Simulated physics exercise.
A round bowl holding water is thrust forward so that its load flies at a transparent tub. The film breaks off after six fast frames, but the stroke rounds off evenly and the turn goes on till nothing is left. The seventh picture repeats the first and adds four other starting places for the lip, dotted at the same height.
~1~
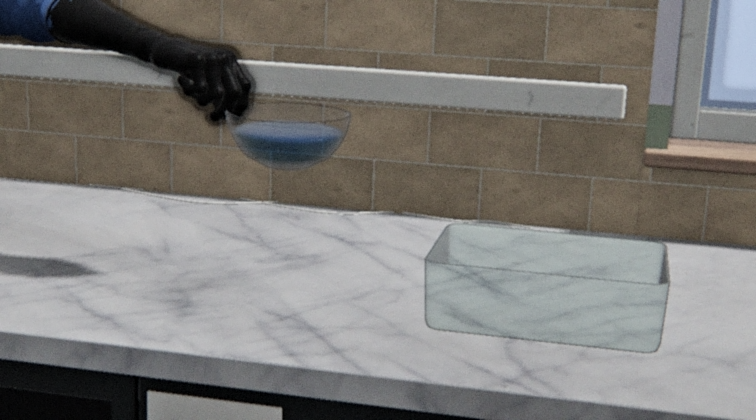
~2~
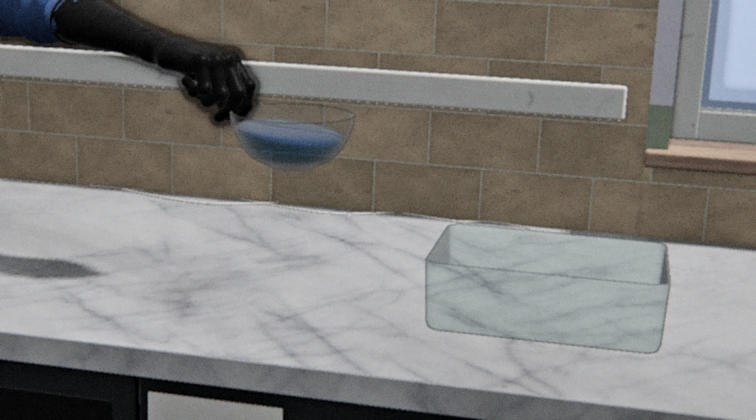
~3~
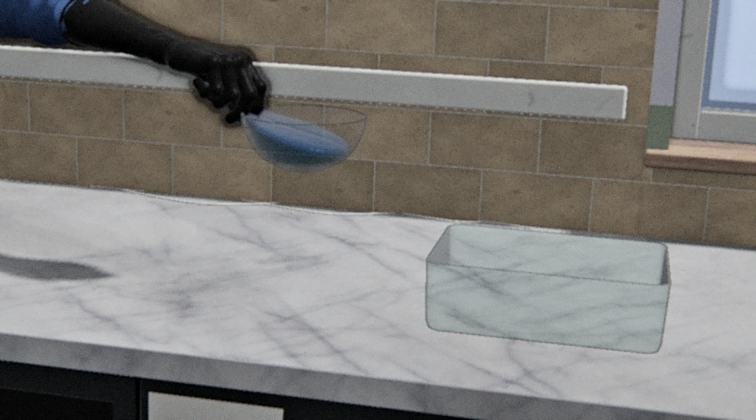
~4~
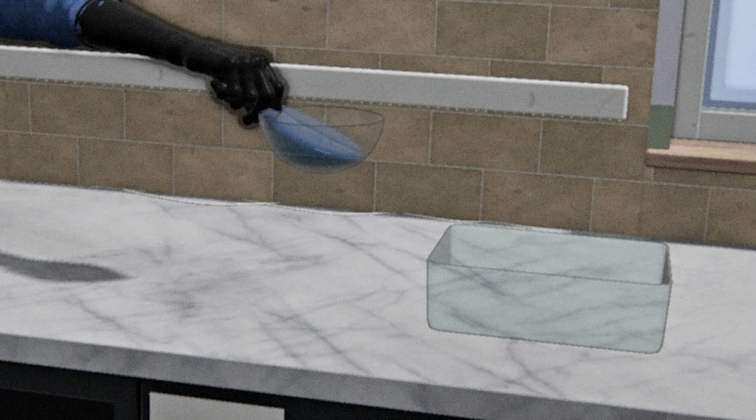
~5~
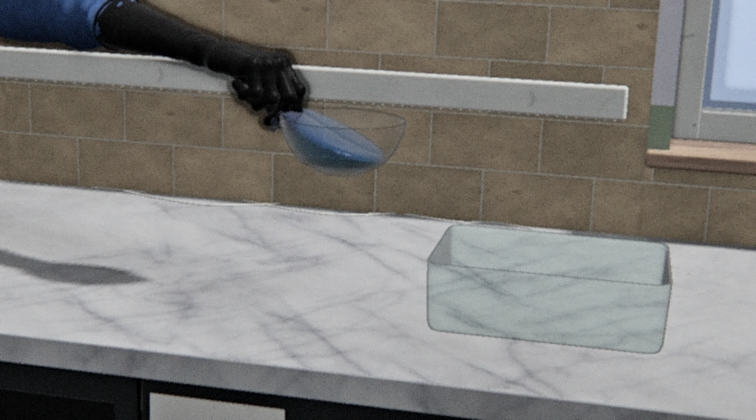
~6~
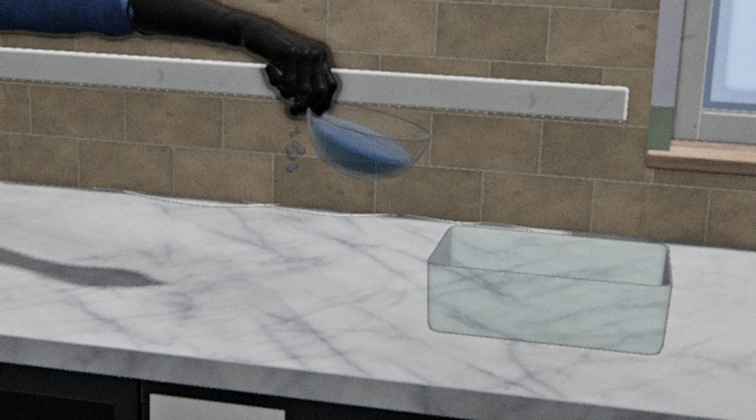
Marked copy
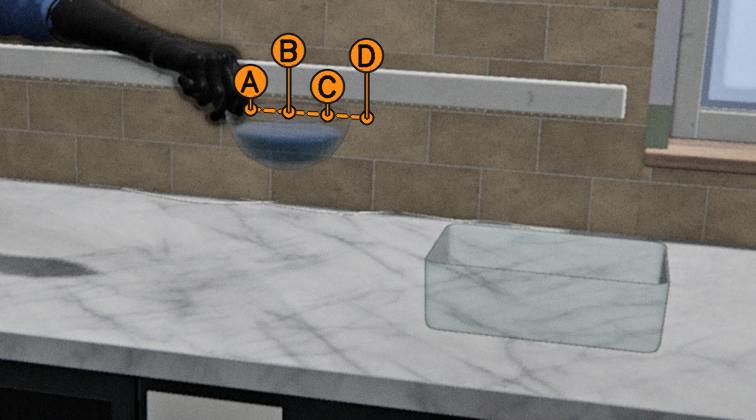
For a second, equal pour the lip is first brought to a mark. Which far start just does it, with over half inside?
I would pick spot B.
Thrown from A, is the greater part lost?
Yes.
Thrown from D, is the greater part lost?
No, not at all.
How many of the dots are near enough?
Three of them.
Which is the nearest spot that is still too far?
That is spot A.
On the marked copy, A at (250, 109); B at (288, 112); C at (327, 114); D at (366, 117).
For spot A, about 26 % lands in the tub, 69 % falls short and 5 % goes beside or beyond.
For spot B, about 69 % lands in the tub, 23 % falls short and 8 % goes beside or beyond.
For spot C, about 84 % lands in the tub, 5 % falls short and 11 % goes beside or beyond.
For spot D, about 75 % lands in the tub, 4 % falls short and 22 % goes beside or beyond.
